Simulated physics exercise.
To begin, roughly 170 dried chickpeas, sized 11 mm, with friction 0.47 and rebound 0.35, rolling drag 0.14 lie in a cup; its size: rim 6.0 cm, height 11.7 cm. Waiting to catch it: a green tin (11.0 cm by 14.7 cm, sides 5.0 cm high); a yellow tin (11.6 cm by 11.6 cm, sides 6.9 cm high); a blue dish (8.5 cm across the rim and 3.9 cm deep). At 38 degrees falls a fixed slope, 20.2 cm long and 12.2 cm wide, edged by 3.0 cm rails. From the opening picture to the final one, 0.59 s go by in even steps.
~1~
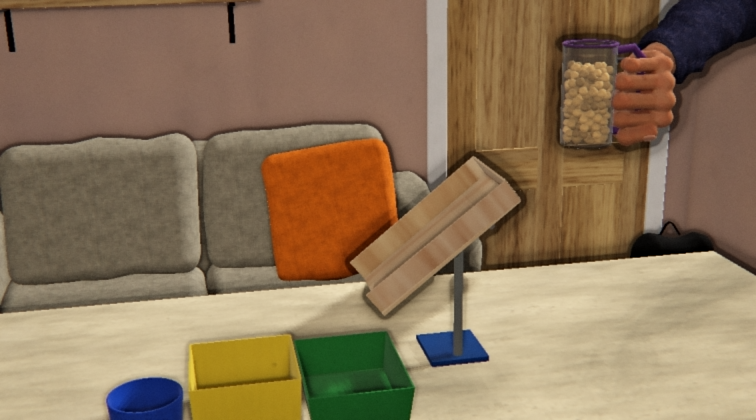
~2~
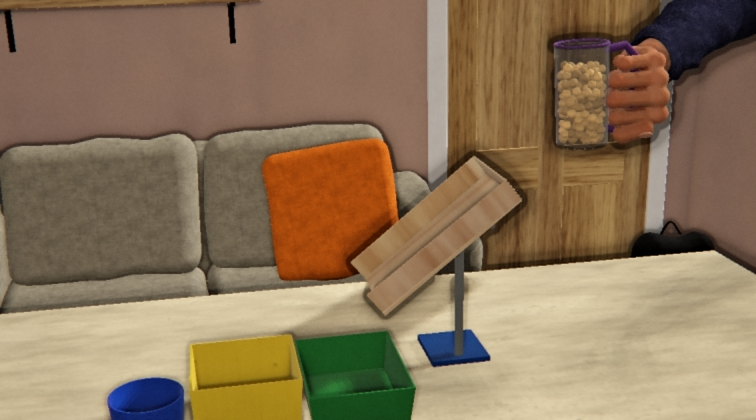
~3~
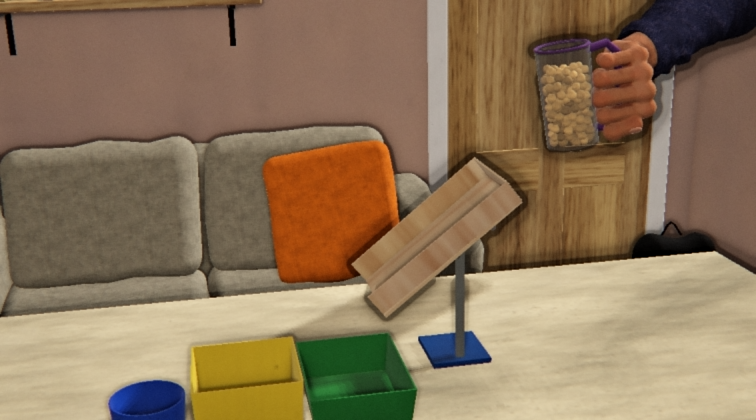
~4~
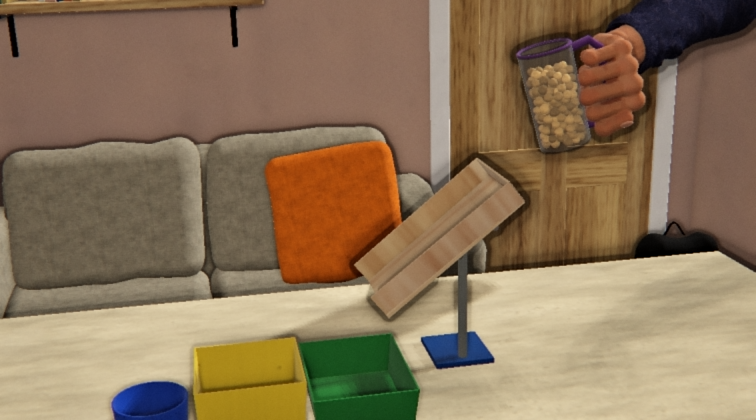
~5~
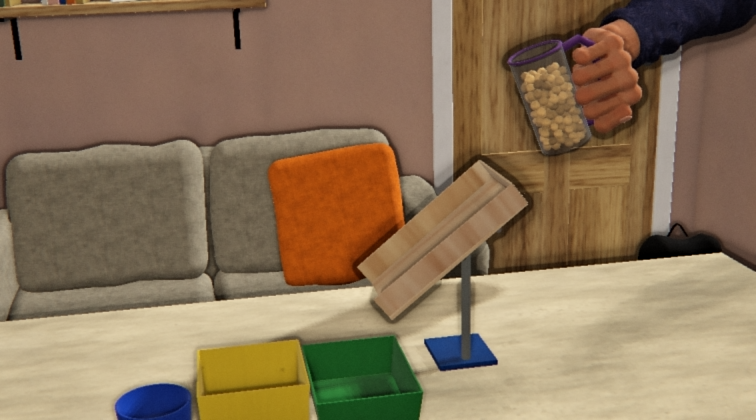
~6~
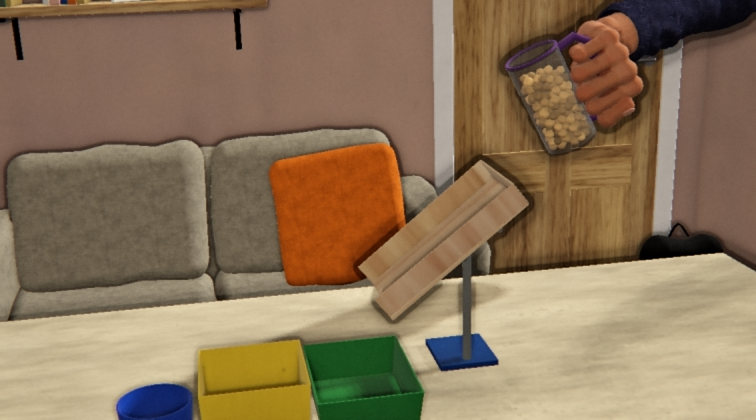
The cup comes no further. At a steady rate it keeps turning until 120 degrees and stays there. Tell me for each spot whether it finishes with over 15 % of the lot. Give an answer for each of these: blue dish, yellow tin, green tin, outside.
Blue dish: It does not; yellow tin: It does not; green tin: It does; outside everything: It does.
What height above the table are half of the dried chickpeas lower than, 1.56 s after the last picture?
36 centimetres or so.
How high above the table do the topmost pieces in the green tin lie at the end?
Roughly 3.0 centimetres above the table.
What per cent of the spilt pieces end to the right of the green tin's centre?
Near 100 in a hundred.
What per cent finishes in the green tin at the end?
Close to 50 in a hundred, I'd say.
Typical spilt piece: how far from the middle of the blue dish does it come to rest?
About 58 centimetres.
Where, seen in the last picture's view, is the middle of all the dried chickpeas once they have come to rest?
Near (401, 397).
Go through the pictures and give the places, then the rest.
The first frame shows cup at (590, 62); tilt 0 degrees; moved 0.0 cm; lip at (566, 45); top of the load at (587, 67); green tin at (351, 362); yellow tin at (243, 361); blue dish at (145, 394).
The second frame shows cup at (582, 63); tilt 3 degrees; moved 0.8 cm; lip at (557, 46); top of the load at (580, 67).
The third frame shows cup at (564, 67); tilt 9 degrees; moved 2.7 cm; low side left; lip at (537, 52); top of the load at (548, 69).
The fourth frame shows cup at (548, 69); tilt 15 degrees; moved 4.5 cm; low side left; lip at (519, 57); top of the load at (539, 71).
The fifth frame shows cup at (542, 73); tilt 21 degrees; moved 5.3 cm; low side left; lip at (511, 64); top of the load at (544, 74).
The sixth frame shows cup at (541, 75); tilt 27 degrees; moved 5.3 cm; low side left; lip at (508, 69); top of the load at (554, 74); green tin at (360, 367); yellow tin at (252, 367); blue dish at (154, 401).
Then, 0.60 s after the last picture, tilt 58 degrees; cup 100 %; middle of all pieces near (559, 105).
Then, 1.10 s after the last picture, tilt 84 degrees; cup 100 %; middle of all pieces near (560, 102).
Then, 1.56 s after the last picture, tilt 108 degrees; slope 5 %, cup 95 %; middle of all pieces near (555, 105).
Then, 2.01 s after the last picture, tilt 120 degrees; slope 50 %, outside 10 %, green tin 5 %, cup 25 %, in the air 10 %; middle of all pieces near (499, 222).
In the end, yellow tin 0 %, slope 0 %, outside 50 %, green tin 50 %, cup 0 %, blue dish 0 %.
